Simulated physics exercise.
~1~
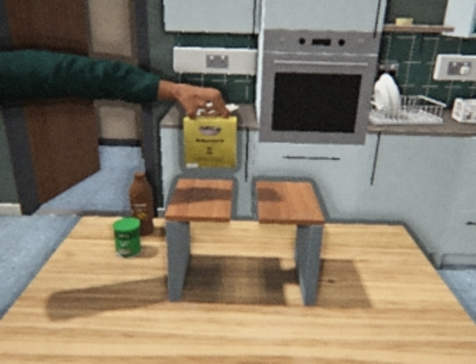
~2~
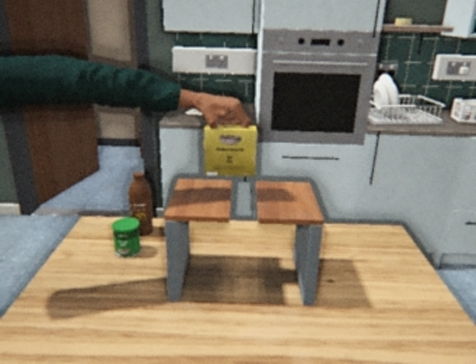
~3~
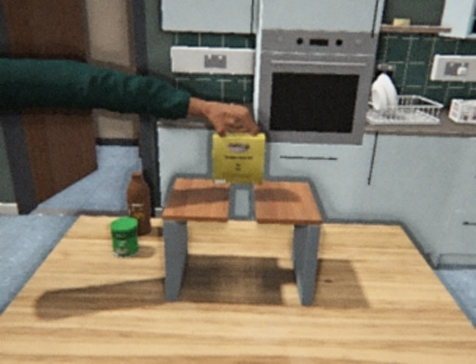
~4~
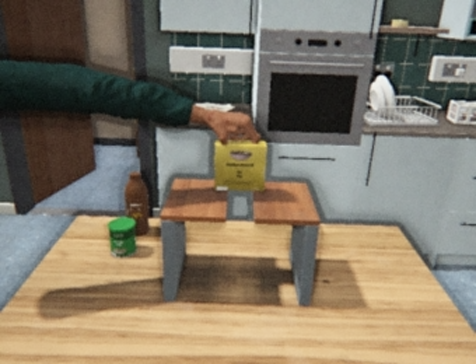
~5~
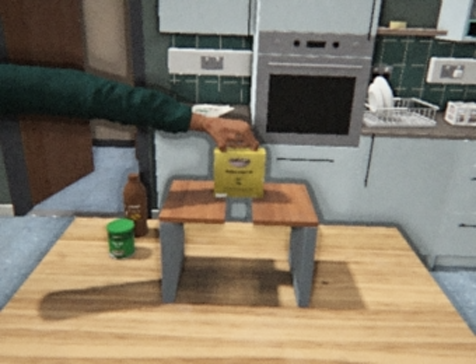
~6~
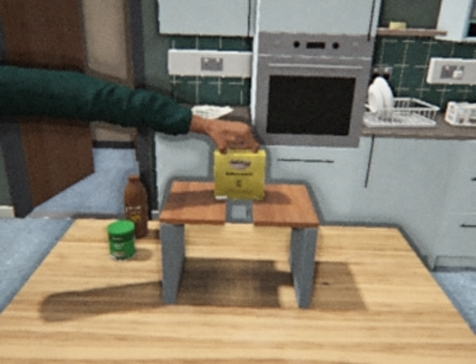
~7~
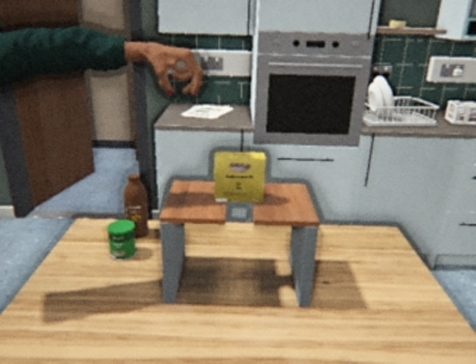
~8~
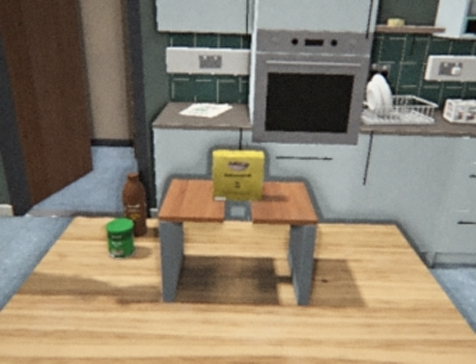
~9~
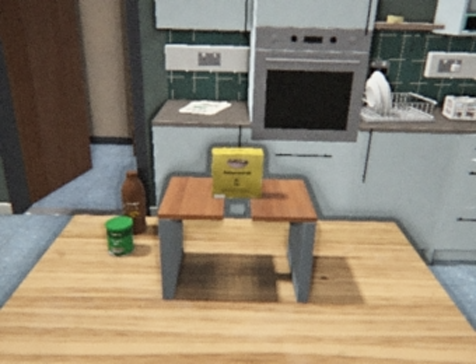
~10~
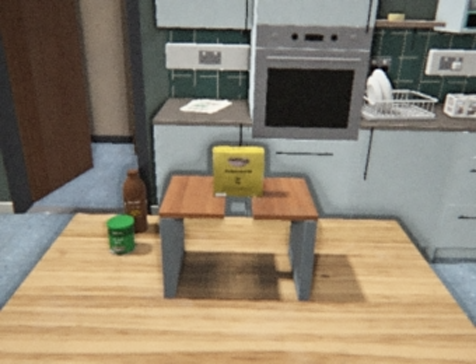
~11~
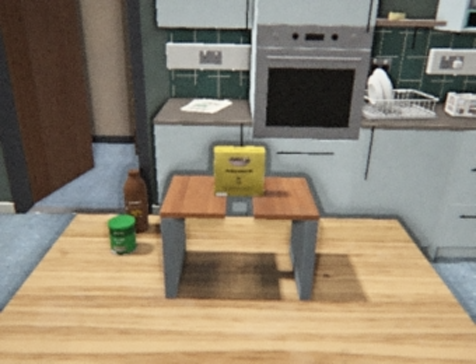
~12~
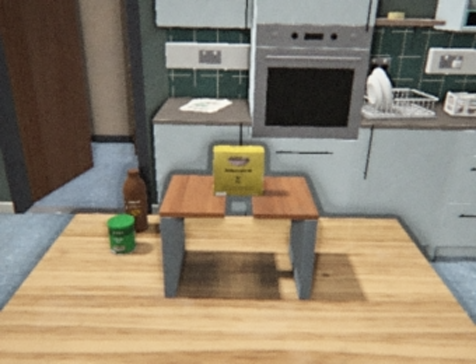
The clip opens on a wooden table in a kitchen, where two small grey-legged supports with brown wooden tops stand slightly apart, a green tin and a brown bottle to their left. A hand in a dark green sleeve reaches in from the left, holding a yellow packet upright above the supports. It carries the packet to the right and lowers it over the narrow gap between the tops. The fingers then let go, and the arm draws back out to the left. The packet does not drop through but stays upright across the gap, while the tin and bottle remain in place.
